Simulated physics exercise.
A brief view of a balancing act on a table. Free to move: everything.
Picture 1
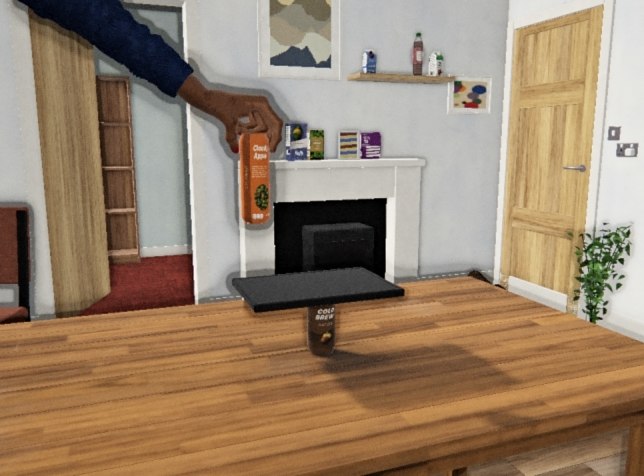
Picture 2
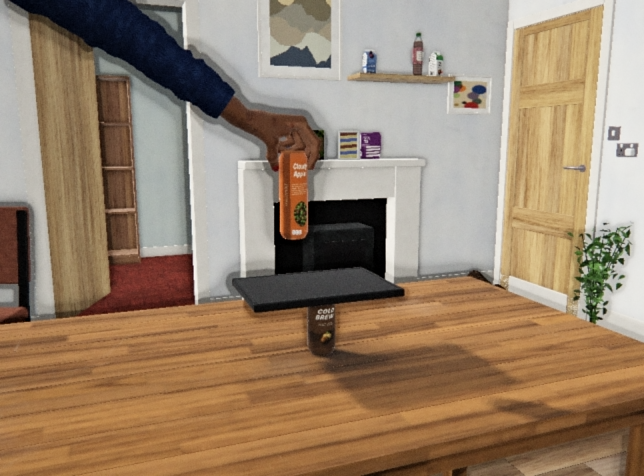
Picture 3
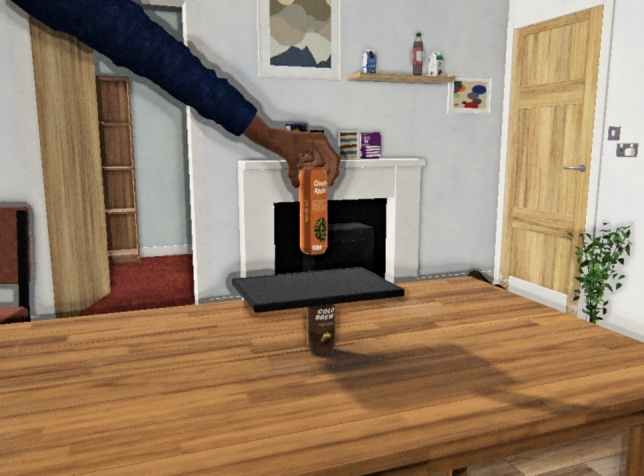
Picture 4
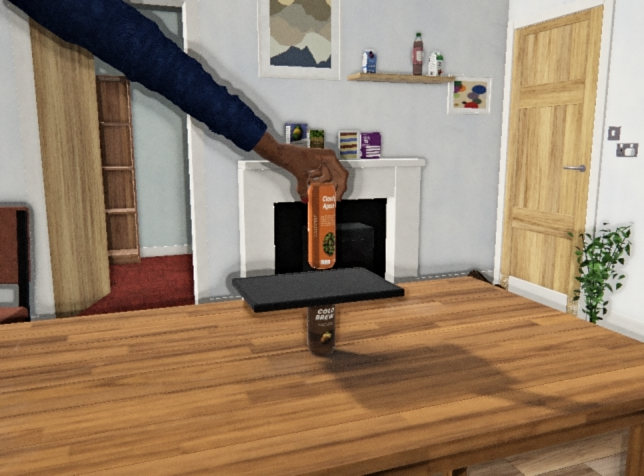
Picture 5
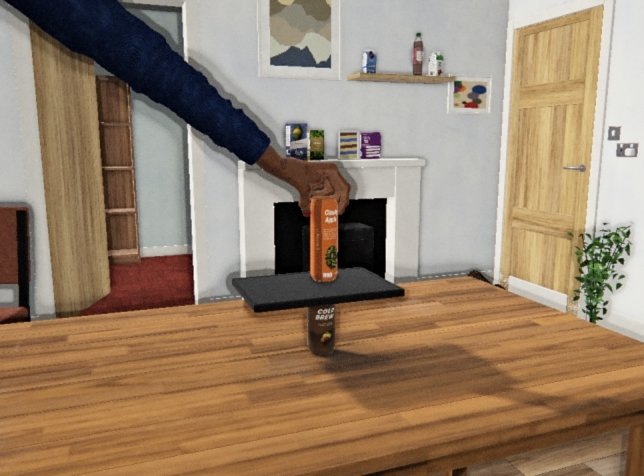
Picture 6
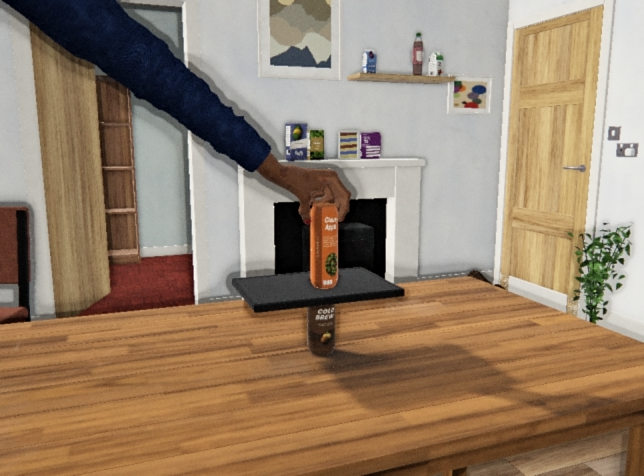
On a wooden table, a hand lowers an orange can onto a black board balanced on a brown can.
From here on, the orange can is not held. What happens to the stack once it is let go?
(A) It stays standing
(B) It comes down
(A) It stays standing.
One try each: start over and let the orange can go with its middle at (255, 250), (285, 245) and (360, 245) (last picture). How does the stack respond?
In the first case it gives way; in the second case it gives way; in the third case it holds.
Then, 0.40 s past the last view, nothing moves.
Then, 1.00 s past the last view, orange can resting near (324, 246).
Finally, all 3 still in place. Final places as the last picture's camera would see them, orange can near (324, 246). The stack holds.
